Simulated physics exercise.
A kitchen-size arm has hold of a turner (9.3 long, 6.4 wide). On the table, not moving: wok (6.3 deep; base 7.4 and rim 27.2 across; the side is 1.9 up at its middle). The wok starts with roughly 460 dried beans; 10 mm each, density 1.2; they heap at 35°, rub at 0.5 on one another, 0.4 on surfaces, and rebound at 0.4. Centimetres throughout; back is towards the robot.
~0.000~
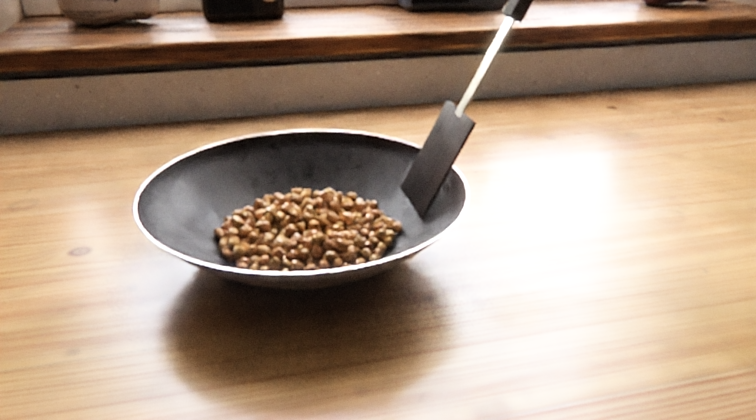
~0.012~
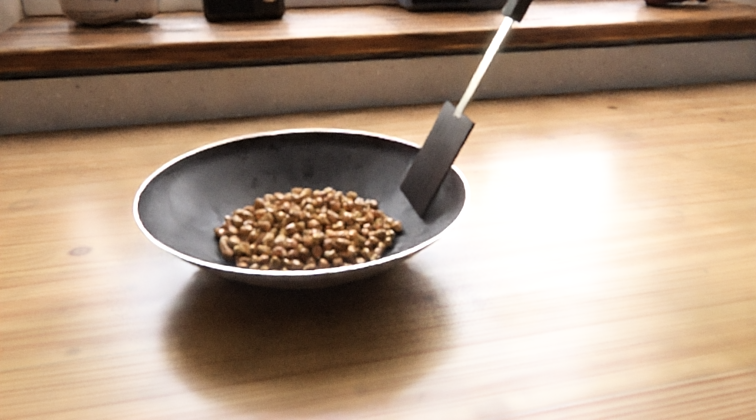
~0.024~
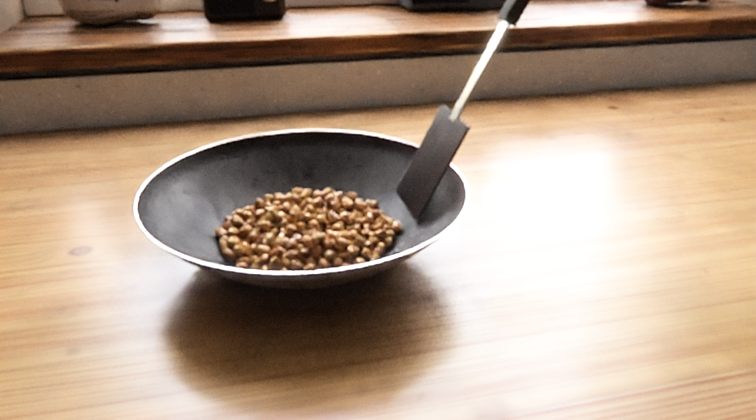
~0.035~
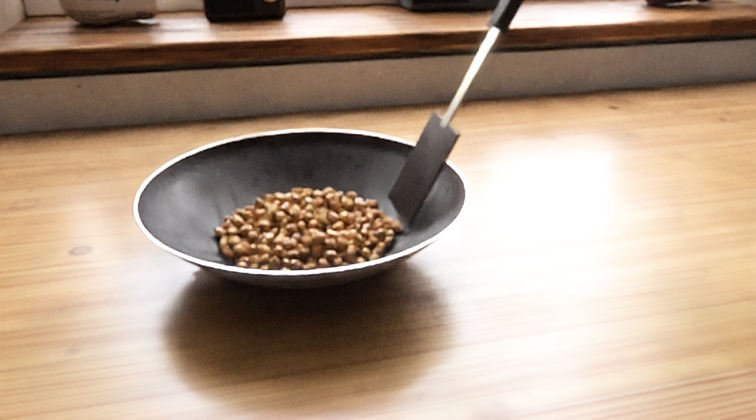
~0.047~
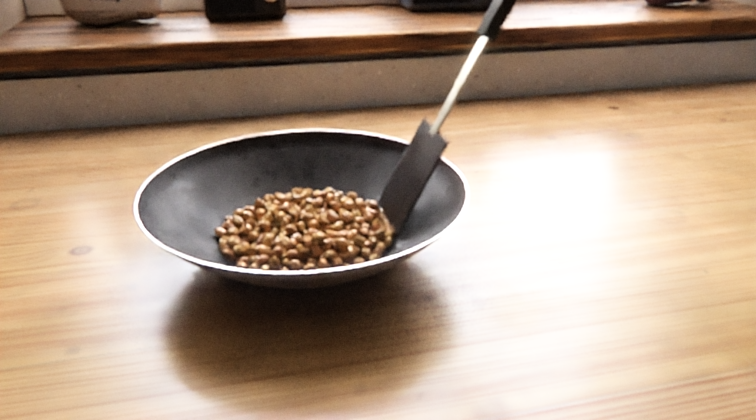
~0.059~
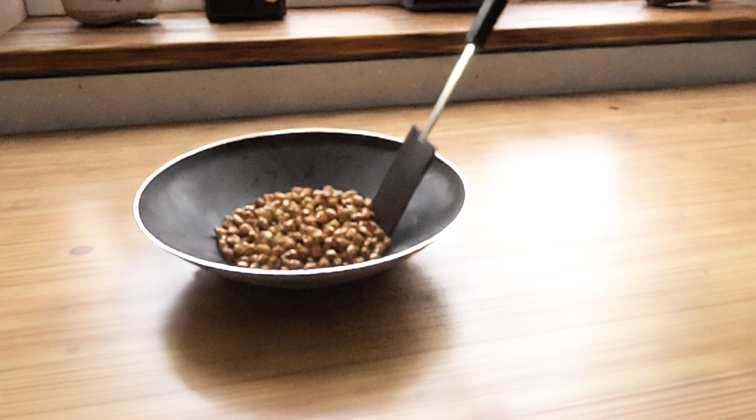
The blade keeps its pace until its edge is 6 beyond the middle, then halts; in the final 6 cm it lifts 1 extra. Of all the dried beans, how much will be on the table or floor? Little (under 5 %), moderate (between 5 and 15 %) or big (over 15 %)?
A moderate share, between 5 and 15 %, ends on the table or floor.
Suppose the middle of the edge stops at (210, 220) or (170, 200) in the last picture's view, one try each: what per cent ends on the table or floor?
Some 30 and 45 per cent.
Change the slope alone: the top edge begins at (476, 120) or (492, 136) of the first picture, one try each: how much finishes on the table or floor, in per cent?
About 15 and 5 per cent.
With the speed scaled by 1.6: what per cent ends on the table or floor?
Some 25 per cent.
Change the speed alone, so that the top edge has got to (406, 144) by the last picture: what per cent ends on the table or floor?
About 25 per cent.
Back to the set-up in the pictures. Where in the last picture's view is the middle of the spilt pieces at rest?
At about (77, 272).
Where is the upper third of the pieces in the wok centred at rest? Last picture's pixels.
Near (197, 216).
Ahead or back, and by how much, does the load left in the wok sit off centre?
Roughly 4.5 cm ahead.
After 0.11 s, sloping 63°, highest piece 5 above the table; 460 in the wok.
After 0.16 s, sloping 63°, highest piece 13 above the table; 456 in the wok, 4 on the blade or in flight.
After 0.39 s, sloping 63°, highest piece 24 above the table; 416 in the wok, 38 on the table or floor, 6 on the blade or in flight.
After 1.44 s, sloping 63°, highest piece 6 above the table; 416 in the wok, 44 on the table or floor.
At rest, 416 in the wok, 44 on the table or floor. That is 10 % on the table or floor.
